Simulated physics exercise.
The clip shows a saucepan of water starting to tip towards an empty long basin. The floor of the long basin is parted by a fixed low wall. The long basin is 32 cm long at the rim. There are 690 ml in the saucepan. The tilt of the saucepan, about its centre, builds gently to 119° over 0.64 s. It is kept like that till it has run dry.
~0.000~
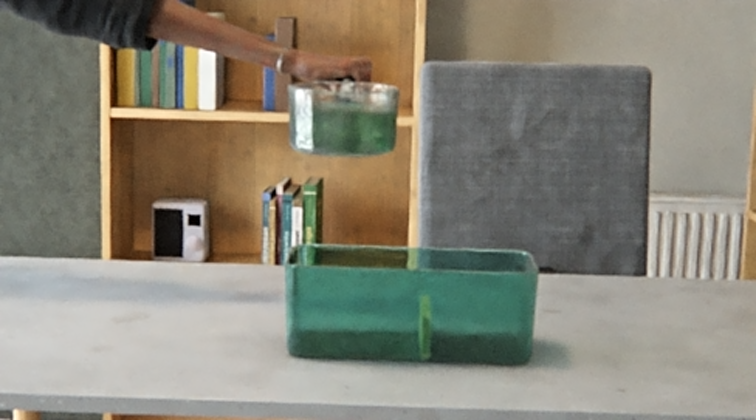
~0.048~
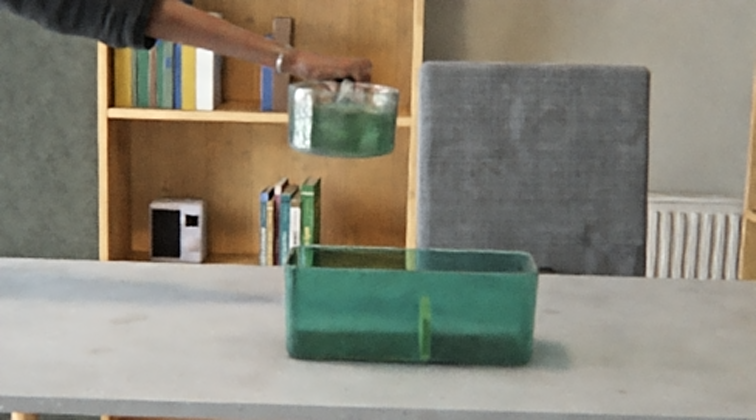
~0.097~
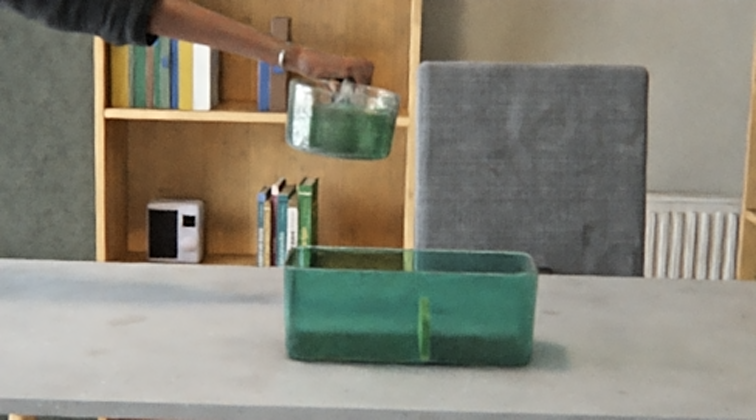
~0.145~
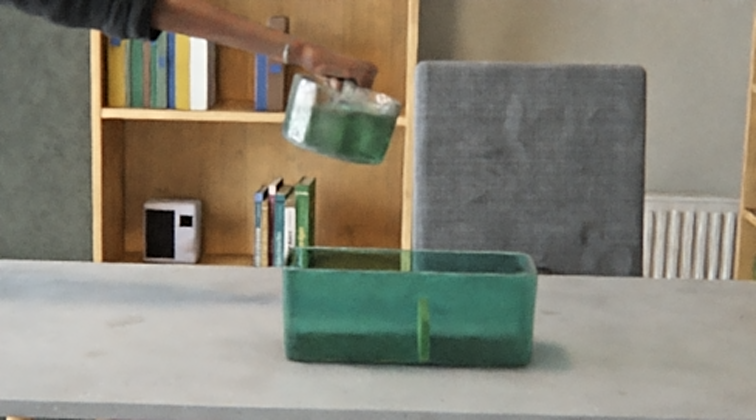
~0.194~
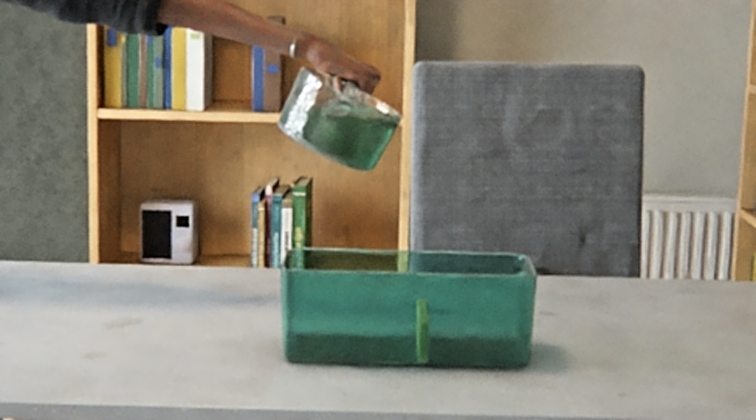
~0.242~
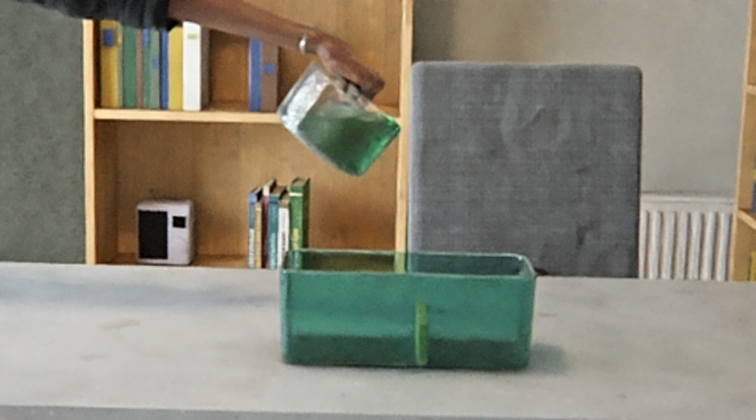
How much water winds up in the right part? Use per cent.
Roughly 48 per cent is past the wall.
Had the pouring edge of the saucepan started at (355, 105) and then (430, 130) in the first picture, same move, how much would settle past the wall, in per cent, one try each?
First 10, then 65 per cent.
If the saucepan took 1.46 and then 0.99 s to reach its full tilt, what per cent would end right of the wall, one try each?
In turn about 70 and 65 per cent.
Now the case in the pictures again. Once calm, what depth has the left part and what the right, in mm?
Left about 16 mm, right about 22 mm.
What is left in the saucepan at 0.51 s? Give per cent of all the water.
Near 22 in a hundred.
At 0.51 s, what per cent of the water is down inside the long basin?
About 22 per cent.
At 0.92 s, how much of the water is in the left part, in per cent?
Near 48 in a hundred.
After 0.51 s the tilt is 107° and 22 per cent is still to pour, 1 is left of the wall and 21 right of it.
After 0.71 s the tilt is 119° and 2 per cent is still to pour, 37 is left of the wall and 52 right of it.
After 0.92 s the tilt is 119° and 0 per cent is still to pour, 48 is left of the wall and 48 right of it.
After 1.14 s the tilt is 119° and 0 per cent is still to pour, 49 is left of the wall and 49 right of it.
In the end 49 per cent lies left of the wall, 48 right of it and 2 outside.
